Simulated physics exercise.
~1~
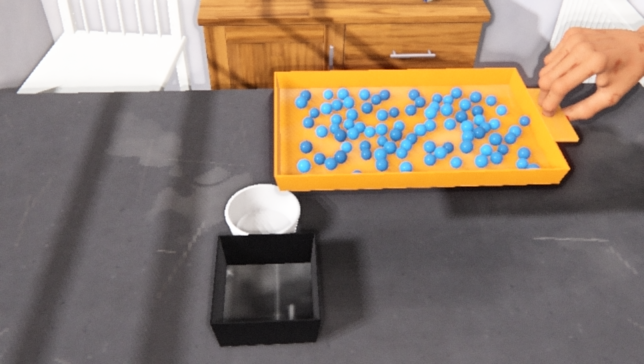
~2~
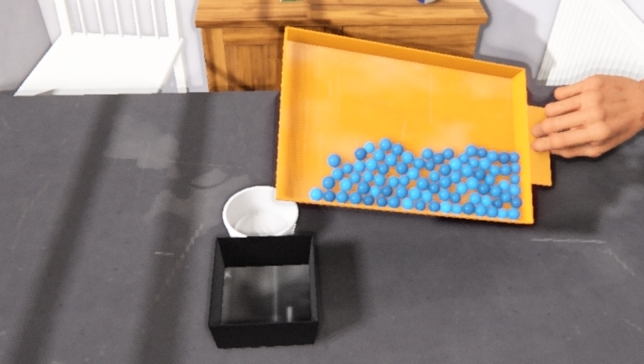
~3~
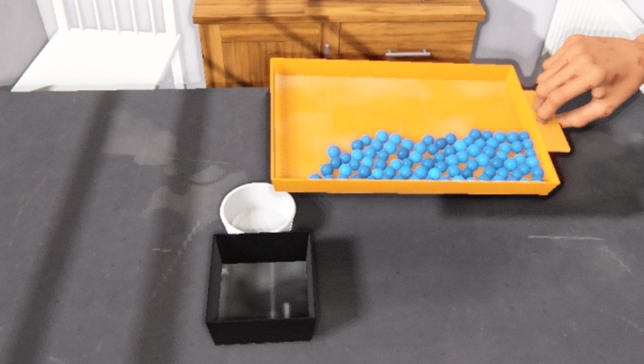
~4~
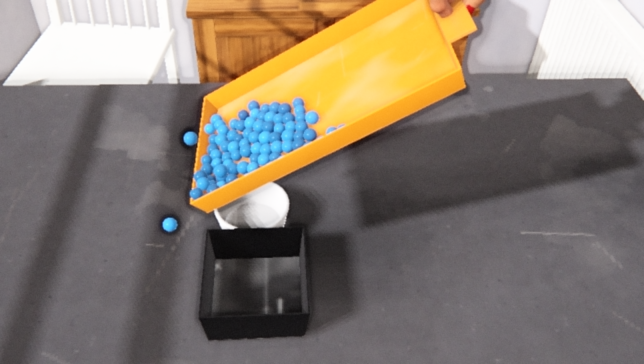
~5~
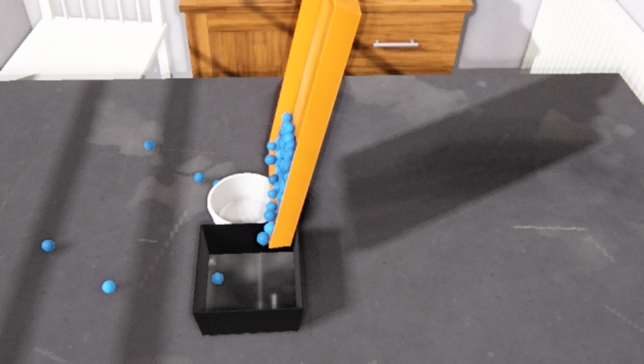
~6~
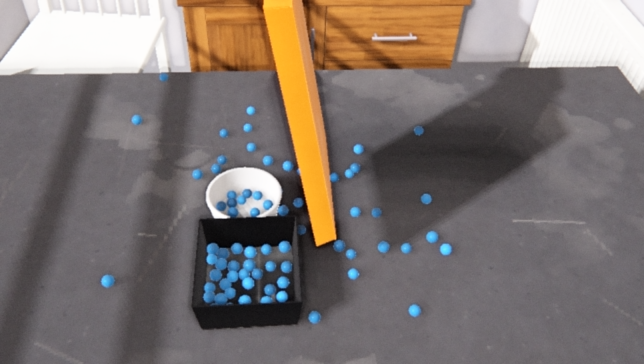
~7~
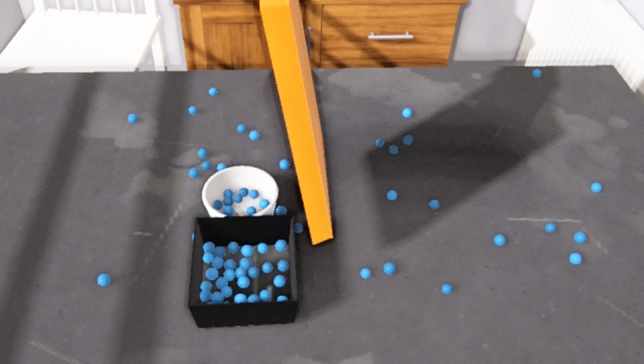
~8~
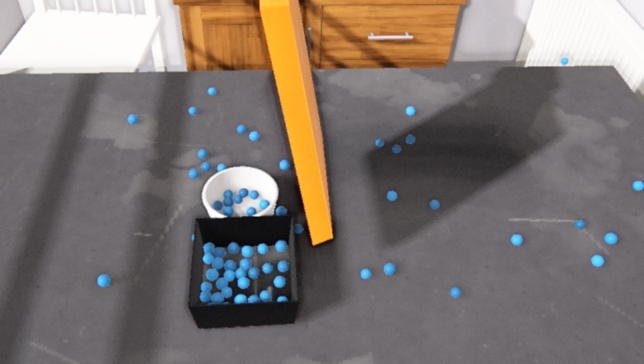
The footage shows a hand tilting an orange tray of small blue balls, levelling it, then tipping it steeply to the left over a white dish and a black square container. The balls pour out, some landing in both containers while many scatter and roll across the dark table.
